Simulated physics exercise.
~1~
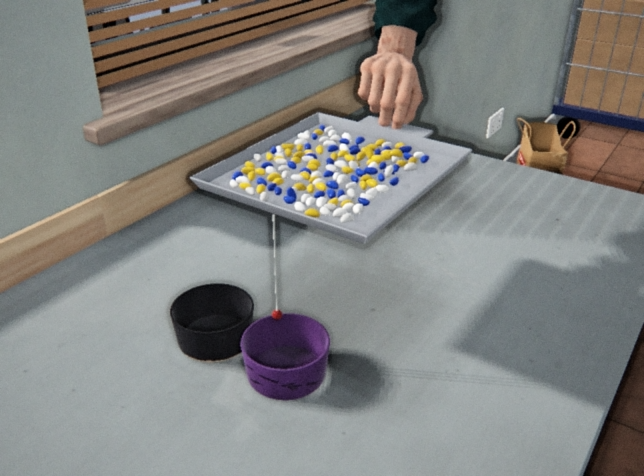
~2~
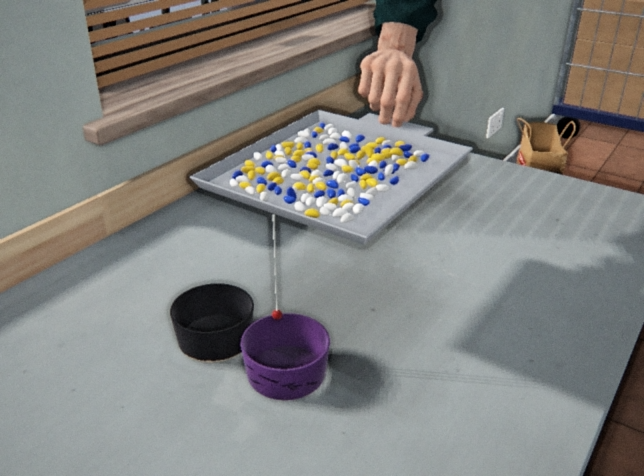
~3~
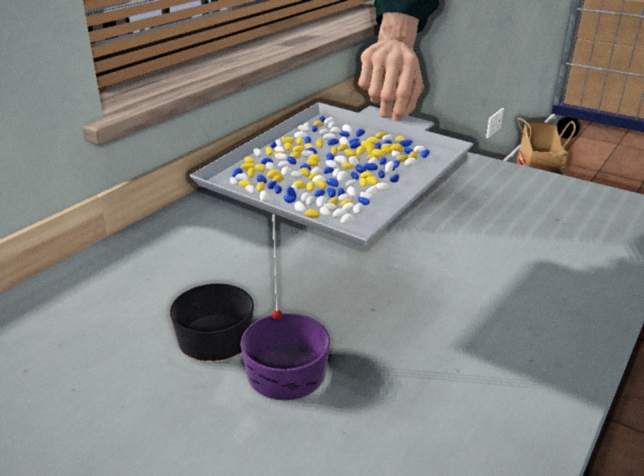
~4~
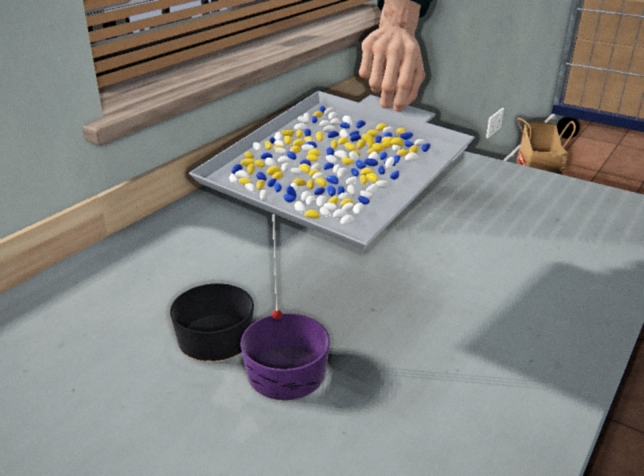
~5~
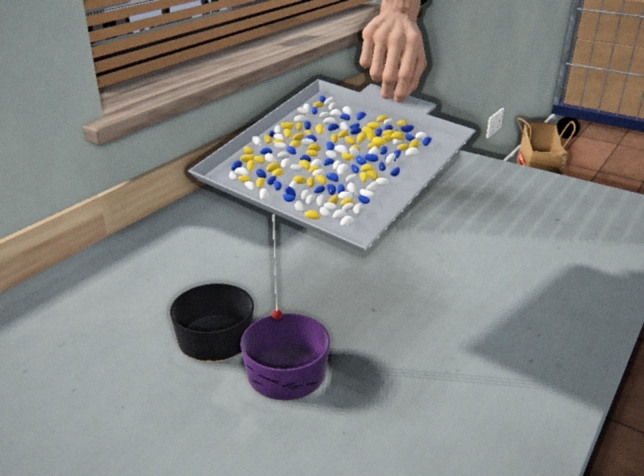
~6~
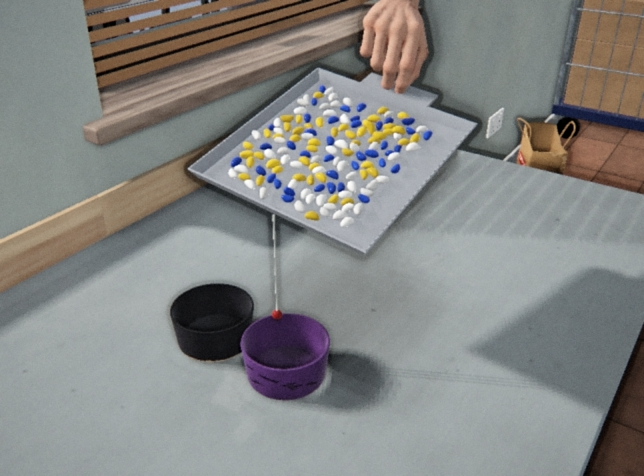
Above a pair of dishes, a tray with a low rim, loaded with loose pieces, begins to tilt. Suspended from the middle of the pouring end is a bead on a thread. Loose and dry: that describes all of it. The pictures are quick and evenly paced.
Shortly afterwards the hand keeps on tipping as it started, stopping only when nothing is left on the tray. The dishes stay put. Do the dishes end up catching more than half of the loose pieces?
No: Caught: Below half.
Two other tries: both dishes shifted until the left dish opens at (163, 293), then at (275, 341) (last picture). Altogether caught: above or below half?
For the two tries in order: Not as much as half, exceeding half.
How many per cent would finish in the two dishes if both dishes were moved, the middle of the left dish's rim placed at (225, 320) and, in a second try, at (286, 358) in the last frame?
First try: Roughly 40 per cent; second try: Roughly 60 per cent.
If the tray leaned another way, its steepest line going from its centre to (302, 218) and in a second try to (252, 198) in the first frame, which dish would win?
On the first try it's the right-side dish, on the second the left-side dish.
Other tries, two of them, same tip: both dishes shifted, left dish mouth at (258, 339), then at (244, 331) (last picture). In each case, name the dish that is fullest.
Result, first place: The righthand one; second place: The righthand one.
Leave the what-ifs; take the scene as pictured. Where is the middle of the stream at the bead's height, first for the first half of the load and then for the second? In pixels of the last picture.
Near (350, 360) to start, and near (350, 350) afterwards.
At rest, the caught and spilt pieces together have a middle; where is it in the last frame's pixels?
I'd place the middle at about (342, 407).
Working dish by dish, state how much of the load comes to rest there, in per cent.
Split in per cent - left dish 0, right dish 20.
Just after the last frame, tray tipped steeply; roughly half on the tray; about a tenth in the right dish; about a tenth outside both; roughly a quarter in the air.
A moment on, tray tipped right over; roughly a quarter in the right dish; the larger part outside both; just a few in the air.
Further on, tray tipped past a quarter turn; roughly a quarter in the right dish; the larger part outside both.
When it is over, tray tipped past a quarter turn; roughly a quarter in the right dish; not one in the left dish; the larger part outside both.
